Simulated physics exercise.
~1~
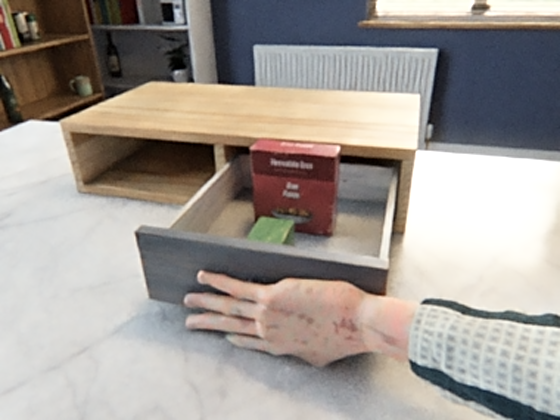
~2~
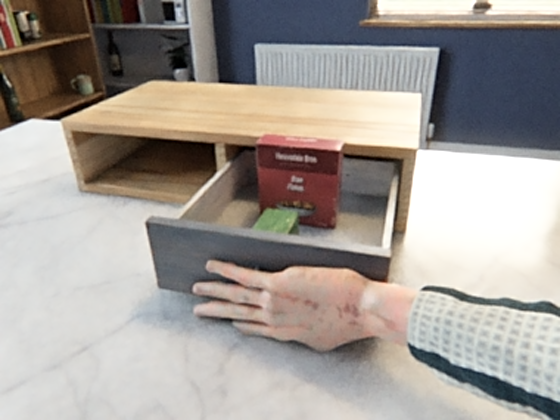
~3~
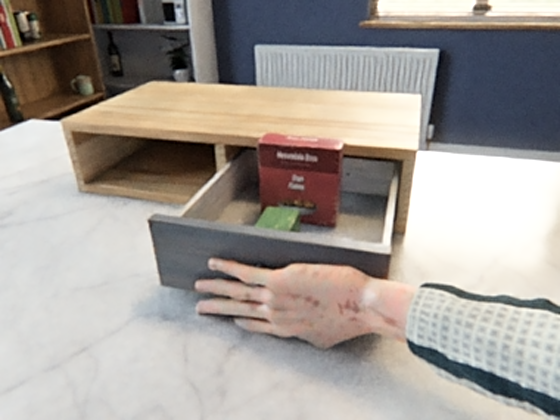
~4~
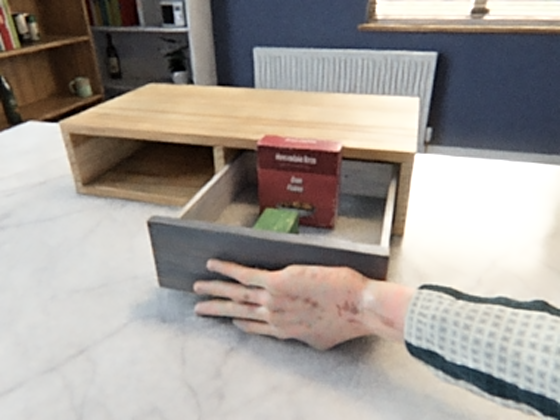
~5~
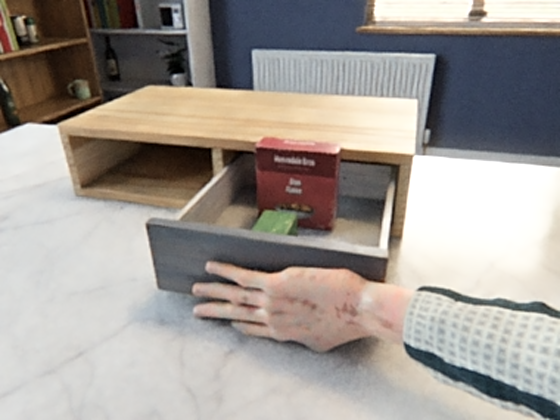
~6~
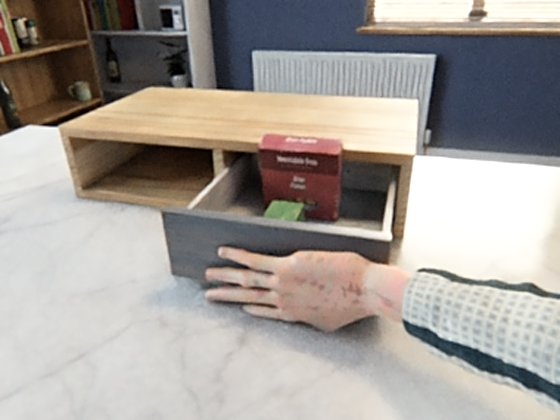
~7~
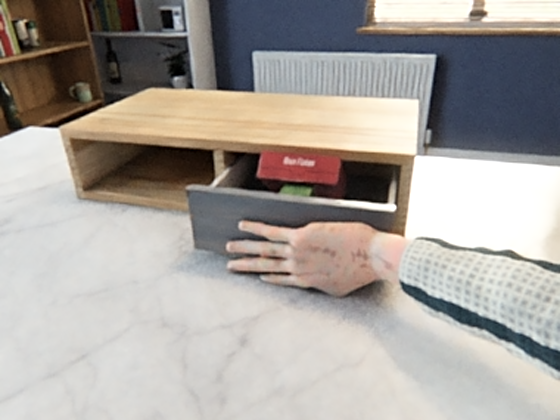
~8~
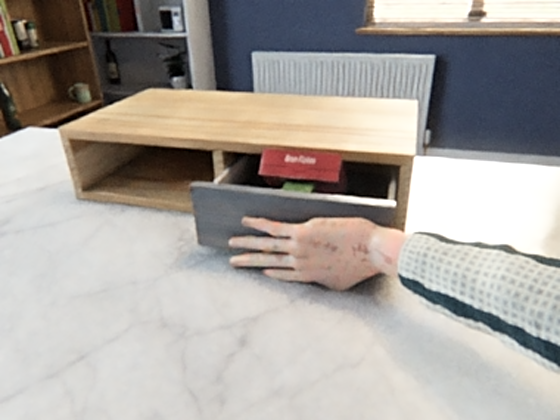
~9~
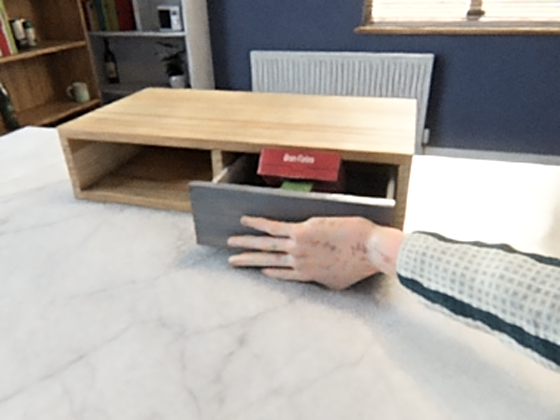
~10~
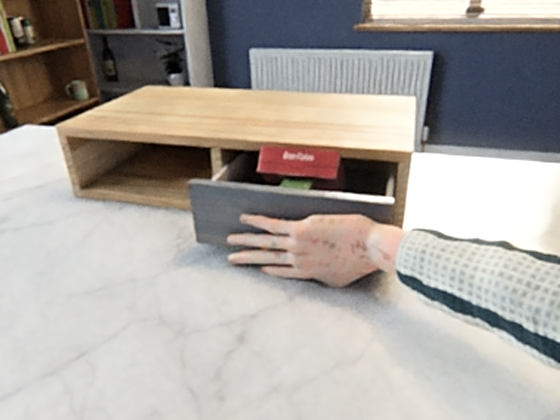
Hand pushing a grey drawer holding a red box and small green block into a wooden chest, the box tipping back, the drawer stopping partly open.
